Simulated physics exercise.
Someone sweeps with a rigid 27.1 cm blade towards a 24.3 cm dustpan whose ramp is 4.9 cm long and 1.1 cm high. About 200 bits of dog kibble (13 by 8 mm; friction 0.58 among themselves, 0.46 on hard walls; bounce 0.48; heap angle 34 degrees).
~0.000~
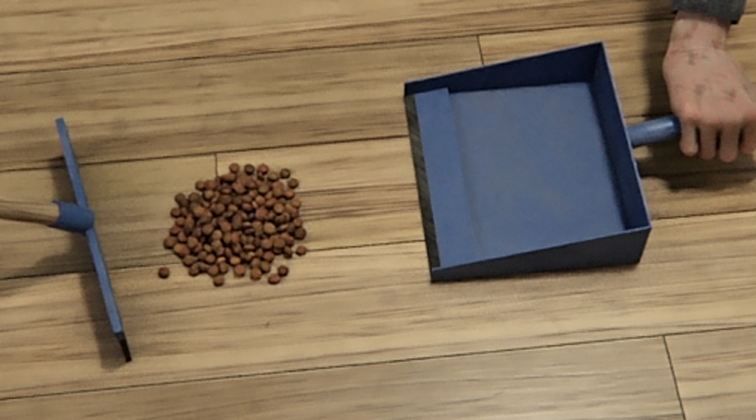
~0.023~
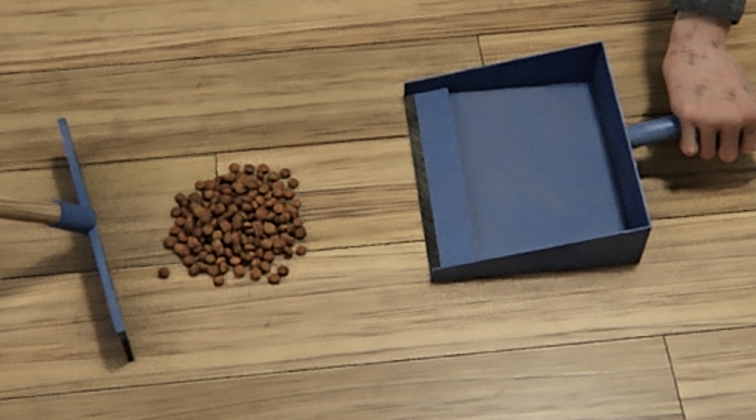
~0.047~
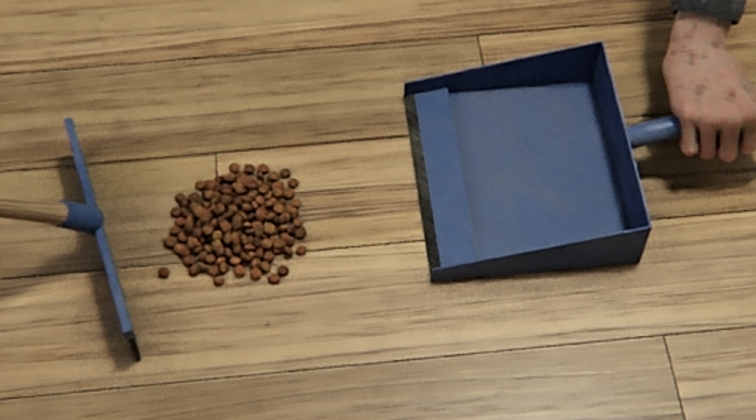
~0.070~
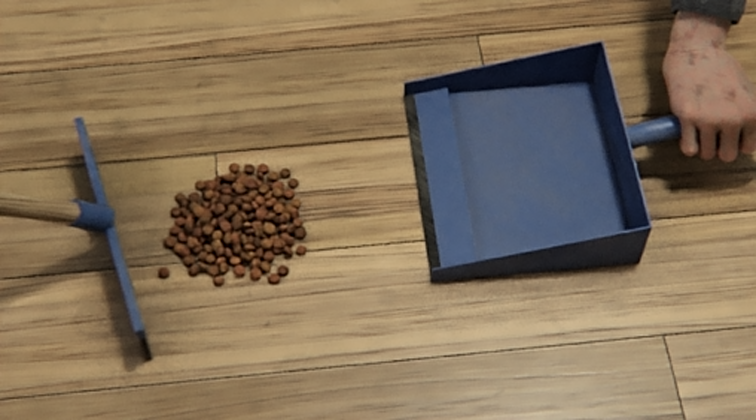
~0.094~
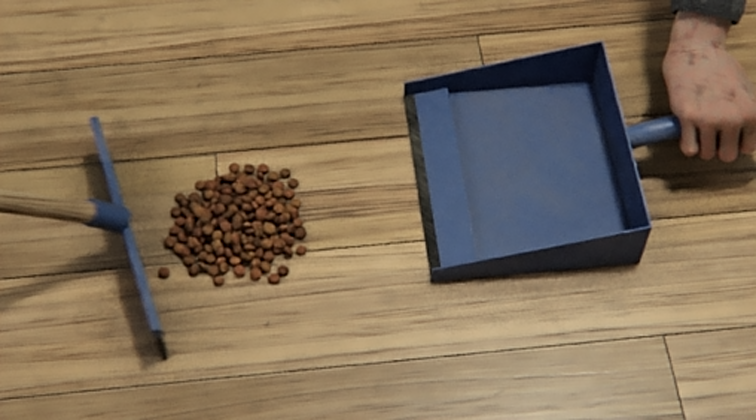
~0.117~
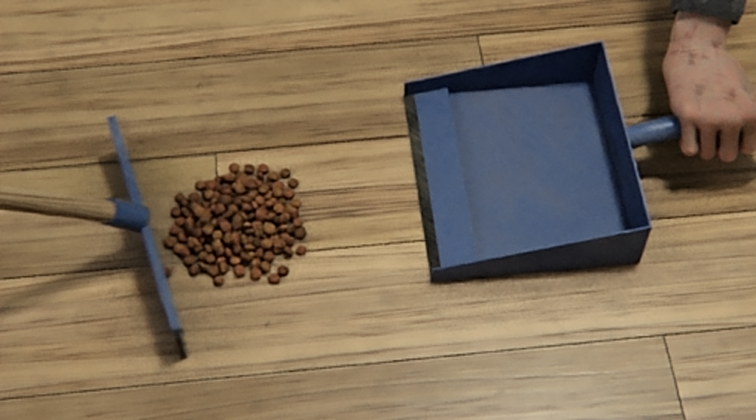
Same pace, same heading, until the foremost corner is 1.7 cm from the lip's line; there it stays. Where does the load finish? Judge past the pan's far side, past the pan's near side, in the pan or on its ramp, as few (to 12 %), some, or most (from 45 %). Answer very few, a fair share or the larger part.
Past the pan's far side: Very few; past the pan's near side: Very few; in the pan or on its ramp: A fair share.
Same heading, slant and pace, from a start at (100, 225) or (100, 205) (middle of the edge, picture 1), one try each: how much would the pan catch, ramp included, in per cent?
Some 30 and 30 per cent.
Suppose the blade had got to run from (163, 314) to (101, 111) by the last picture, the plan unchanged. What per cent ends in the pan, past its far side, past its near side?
Pan 30, far 10, near 0.
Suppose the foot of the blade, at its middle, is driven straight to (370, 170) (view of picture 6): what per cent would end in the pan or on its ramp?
About 35 per cent.
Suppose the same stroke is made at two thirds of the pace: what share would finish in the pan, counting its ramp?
In that case some 10 per cent.
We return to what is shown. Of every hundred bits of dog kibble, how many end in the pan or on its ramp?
About 15 per cent.
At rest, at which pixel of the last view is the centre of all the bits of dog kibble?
Around (402, 189).
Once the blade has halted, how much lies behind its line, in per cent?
About 5 per cent.
Then, at 0.27 s, middle of the blade 16 cm from the lip; 0 % over the lip, far side 0 %, near side 0 %.
Then, at 0.37 s, middle of the blade 8 cm from the lip; 0 % over the lip, far side 0 %, near side 5 %.
Then, at 0.61 s, middle of the blade 5 cm from the lip; 15 % over the lip, far side 5 %, near side 5 %.
By 1.1 s all is still; far side 0 %, near side 5 %, pan 15 %, in front of the lip or behind the blade 75 %.
